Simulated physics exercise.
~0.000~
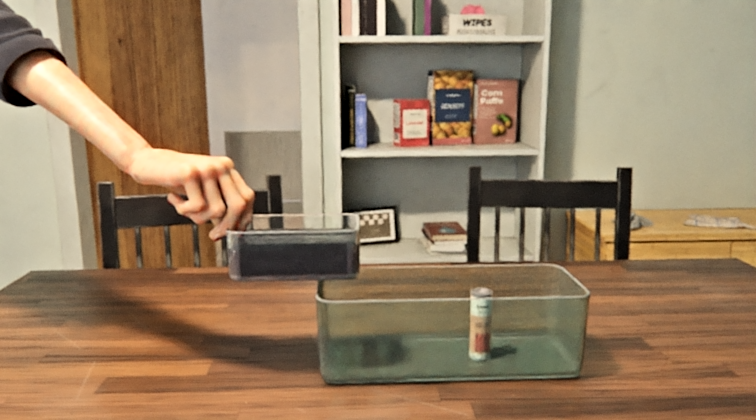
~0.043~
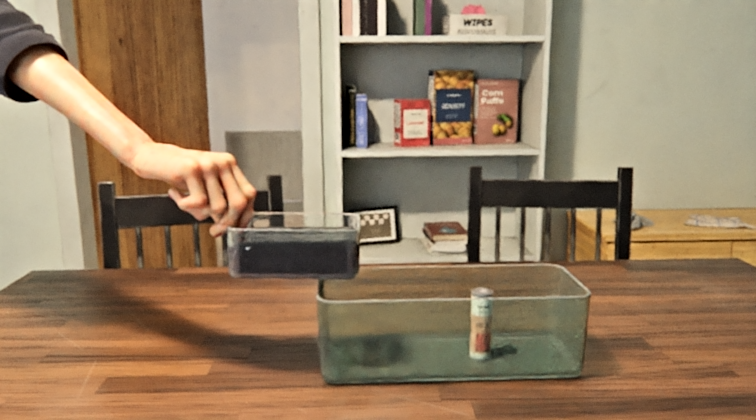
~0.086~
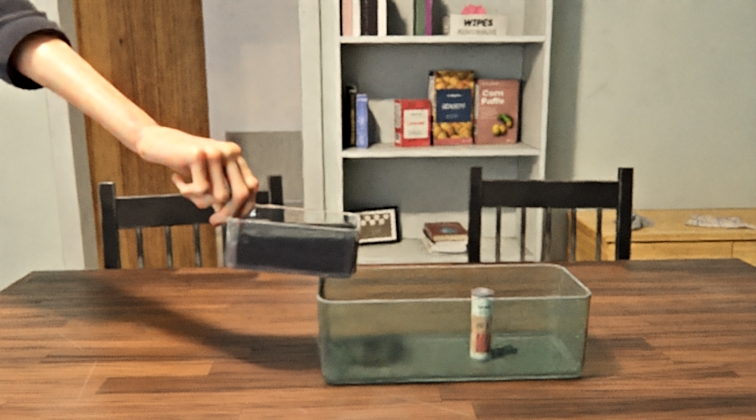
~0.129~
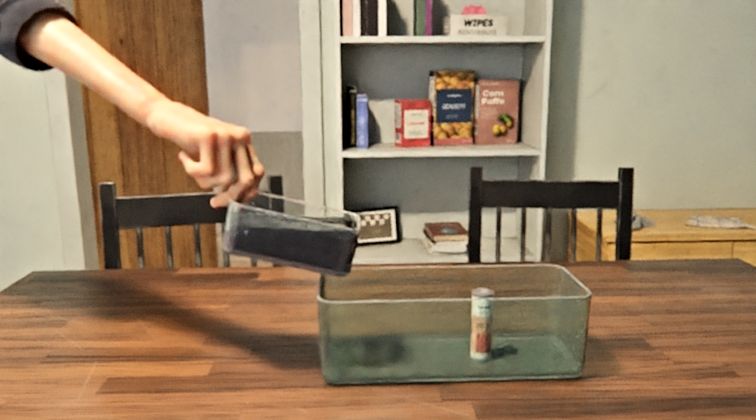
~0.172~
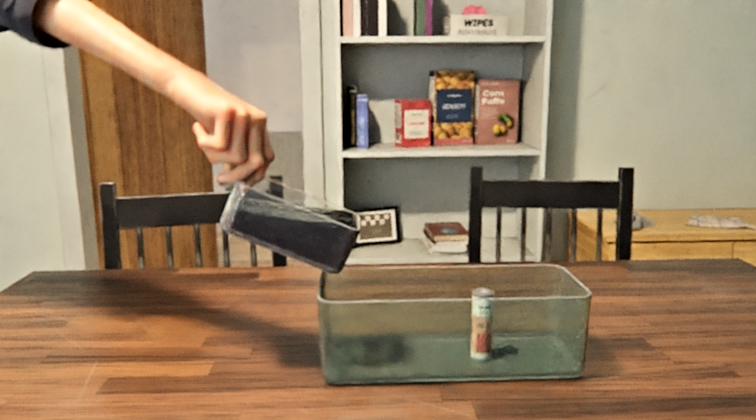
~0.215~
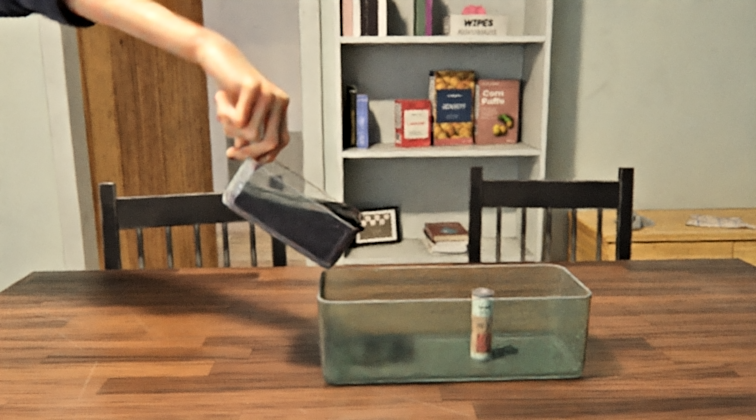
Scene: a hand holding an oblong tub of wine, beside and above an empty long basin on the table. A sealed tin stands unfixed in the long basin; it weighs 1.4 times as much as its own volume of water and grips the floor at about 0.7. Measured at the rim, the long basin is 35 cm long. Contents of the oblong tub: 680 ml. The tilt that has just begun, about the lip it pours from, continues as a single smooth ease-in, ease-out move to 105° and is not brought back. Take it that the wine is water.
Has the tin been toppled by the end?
Yes: I'd say it will come down.
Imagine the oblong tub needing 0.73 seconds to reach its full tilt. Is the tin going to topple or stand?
In that case the tin stays vertical.
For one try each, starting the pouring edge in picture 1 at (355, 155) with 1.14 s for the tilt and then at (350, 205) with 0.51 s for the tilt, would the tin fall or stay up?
Trial 1 - tin stays standing; trial 2 - tin tips.
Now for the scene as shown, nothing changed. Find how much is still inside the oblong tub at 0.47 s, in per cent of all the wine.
I'd estimate some 26 % remains.
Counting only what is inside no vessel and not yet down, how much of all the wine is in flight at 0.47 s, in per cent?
About 58 per cent.
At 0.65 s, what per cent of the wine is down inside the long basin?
Value: Approx. 88 %.
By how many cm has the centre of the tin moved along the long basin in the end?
The middle of the tin ends some 4.0 cm along the basin.
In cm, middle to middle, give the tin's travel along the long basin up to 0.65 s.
Its middle sits about 2 cm from the start.
By 0.47 s the tilt is 99° and 25 per cent is still to pour; the tin stands where it began.
By 0.65 s the tilt is 105° and 4 per cent is still to pour; the tin stands 2 cm from where it began.
By 0.84 s the tilt is 105° and 0 per cent is still to pour; the tin leans 7°.
By 1.05 s the tilt is 105° and 0 per cent is still to pour; the tin leans 48°.
At rest the tin lies on its side.
